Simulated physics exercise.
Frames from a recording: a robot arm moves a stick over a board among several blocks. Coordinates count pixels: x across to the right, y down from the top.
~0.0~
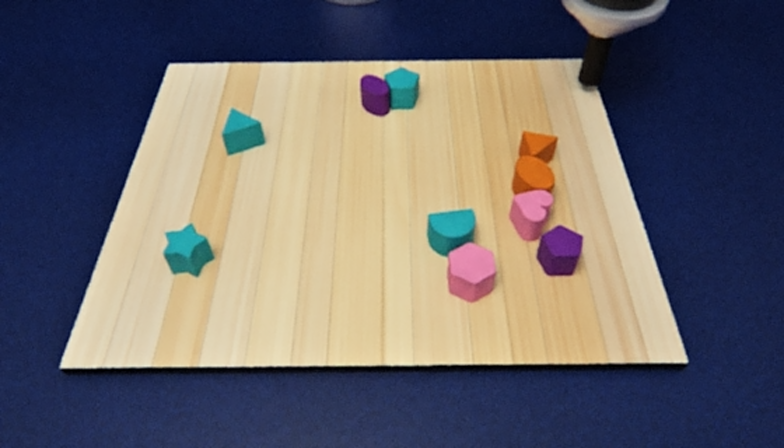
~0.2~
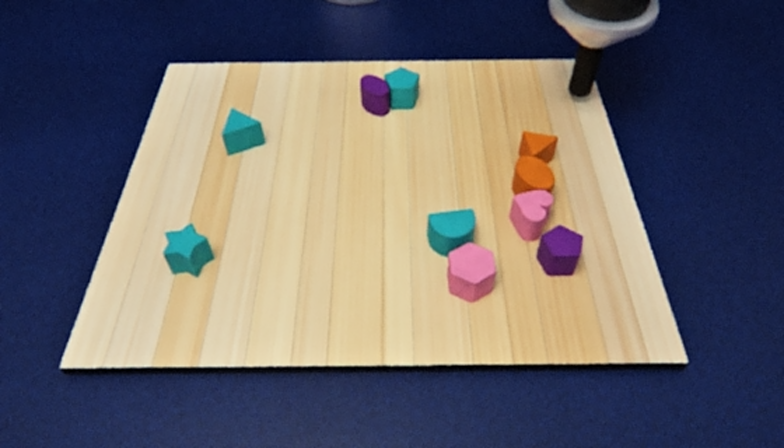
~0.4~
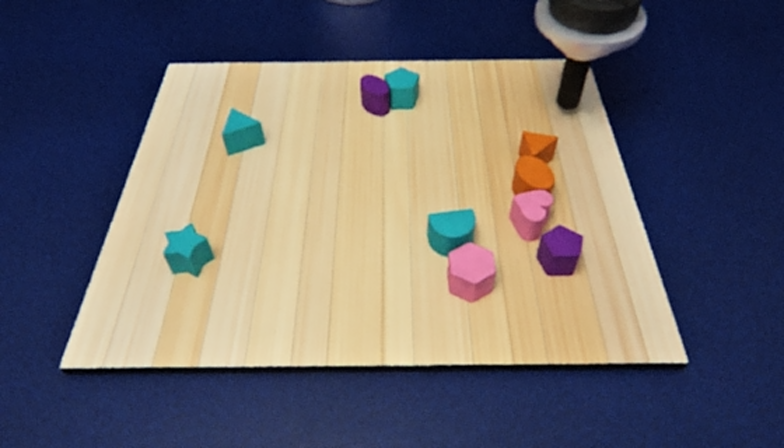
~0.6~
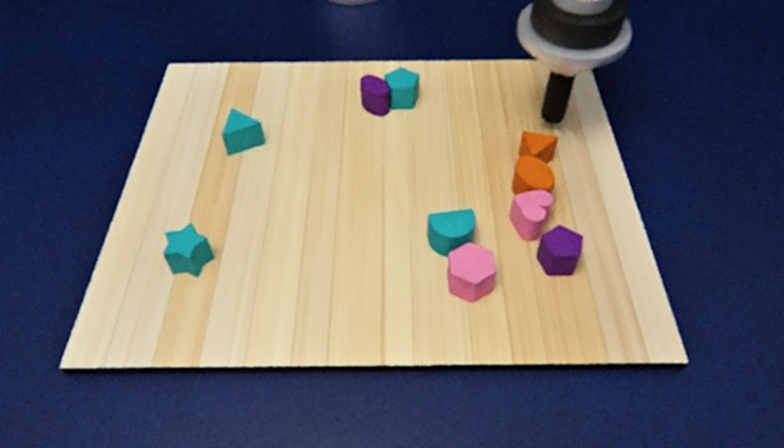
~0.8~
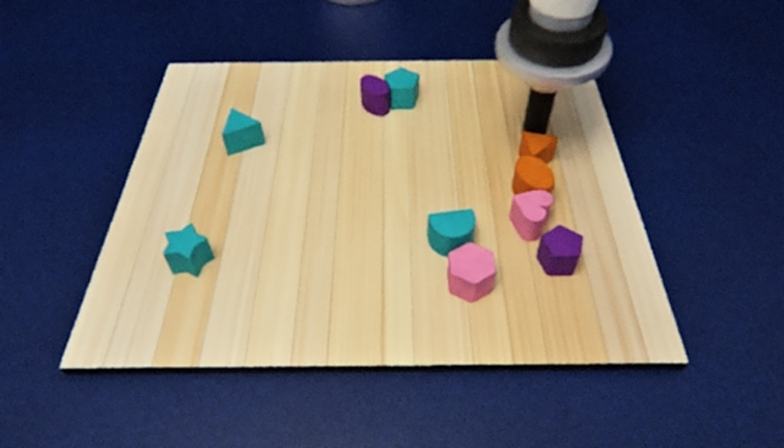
Robot arm with a black stick moving down and left over a wooden board to the orange triangular block, blocks staying still.
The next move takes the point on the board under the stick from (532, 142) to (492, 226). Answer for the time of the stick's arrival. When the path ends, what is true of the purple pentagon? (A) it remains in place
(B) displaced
B
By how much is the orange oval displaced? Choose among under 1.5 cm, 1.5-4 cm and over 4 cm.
It ends farther than 4 cm from its spot.
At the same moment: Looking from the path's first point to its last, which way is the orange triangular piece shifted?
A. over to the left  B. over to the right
My answer is option B.
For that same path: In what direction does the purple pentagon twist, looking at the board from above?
Direction: Anticlockwise.
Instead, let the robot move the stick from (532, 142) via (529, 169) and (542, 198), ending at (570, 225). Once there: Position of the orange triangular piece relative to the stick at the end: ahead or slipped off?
The stick should slip past it.
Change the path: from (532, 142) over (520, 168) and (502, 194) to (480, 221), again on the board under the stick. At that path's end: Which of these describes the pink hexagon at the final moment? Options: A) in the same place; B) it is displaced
(A)
On the path given first. One third of the way, stick at (522, 159); pink heart block at (539, 214), turned 30° clockwise; orange oval at (529, 187), turned 65° anticlockwise; orange triangular piece at (521, 165), turned 20° clockwise.
Two thirds of the way, stick at (508, 187); pink heart block at (544, 225), turned 15° clockwise; orange oval at (515, 201), turned 115° anticlockwise; orange triangular piece at (486, 187); purple pentagon at (570, 247).
At the end, stick at (493, 217); pink heart block at (537, 242), turned 40° anticlockwise; orange oval at (501, 233), turned 120° anticlockwise; orange triangular piece at (468, 201), turned 75° clockwise; purple pentagon at (580, 251), turned 25° anticlockwise.
